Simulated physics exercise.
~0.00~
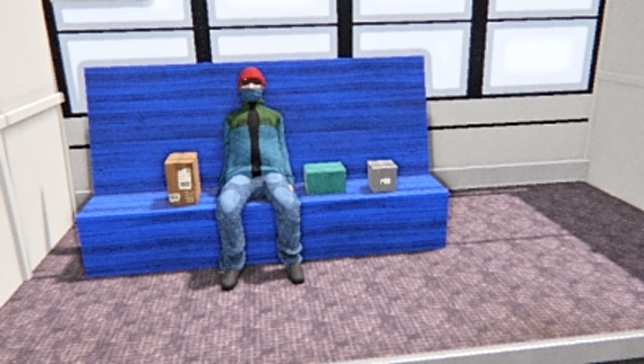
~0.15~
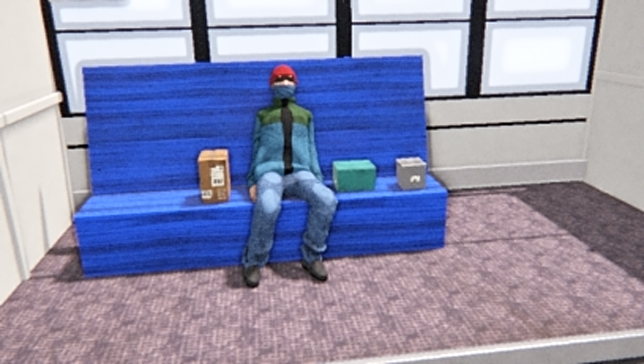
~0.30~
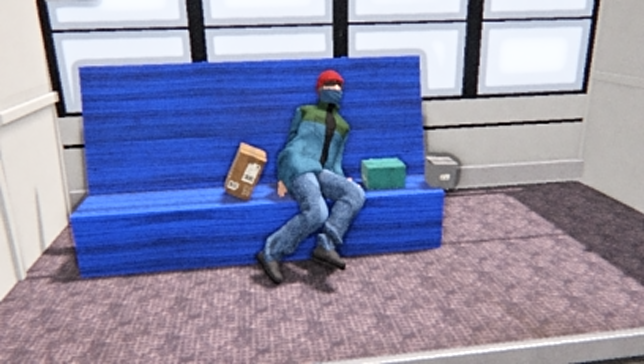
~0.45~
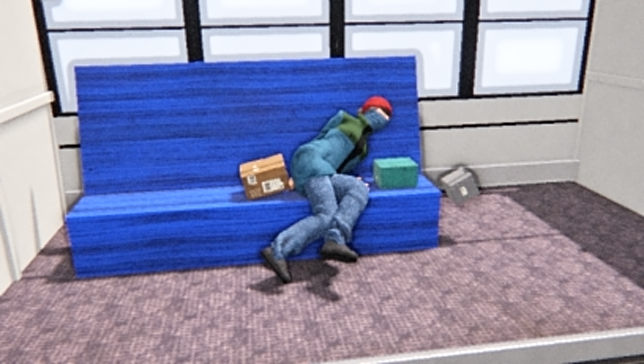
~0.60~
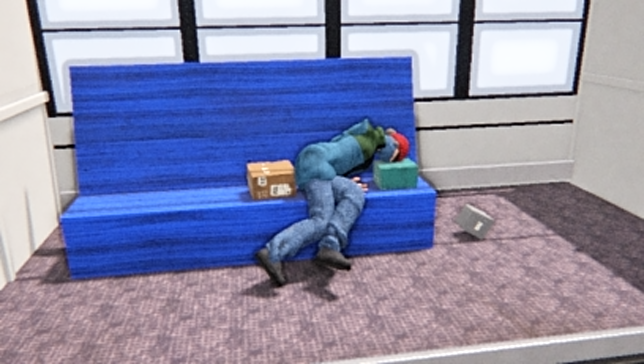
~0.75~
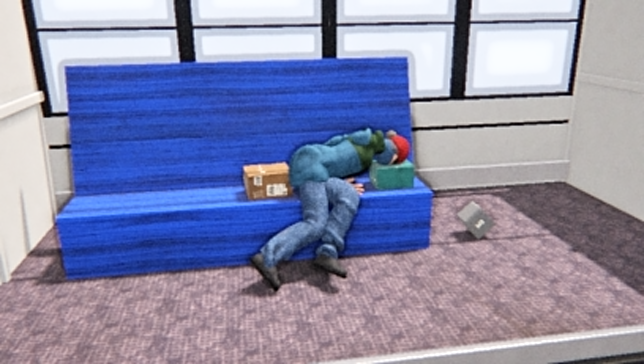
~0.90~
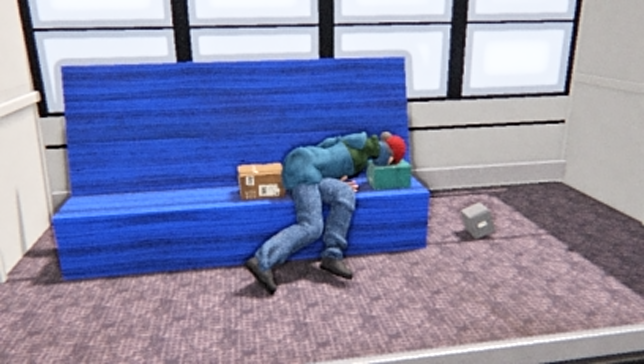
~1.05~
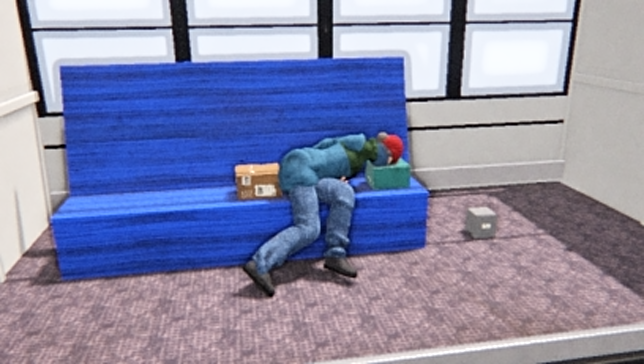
A person in a red cap, teal jacket and jeans sits slumped on a long blue bench, seen from the front and slightly above, with a brown box on the left and a teal box and small grey box on the right. All four slide right along the seat. The grey box tips off the right end and tumbles to the carpeted floor, while the brown box leans and falls onto its side. The limp person topples right and folds over, head down by the teal box. Finally, the person, brown box and teal box remain on the bench, the grey box on the floor.
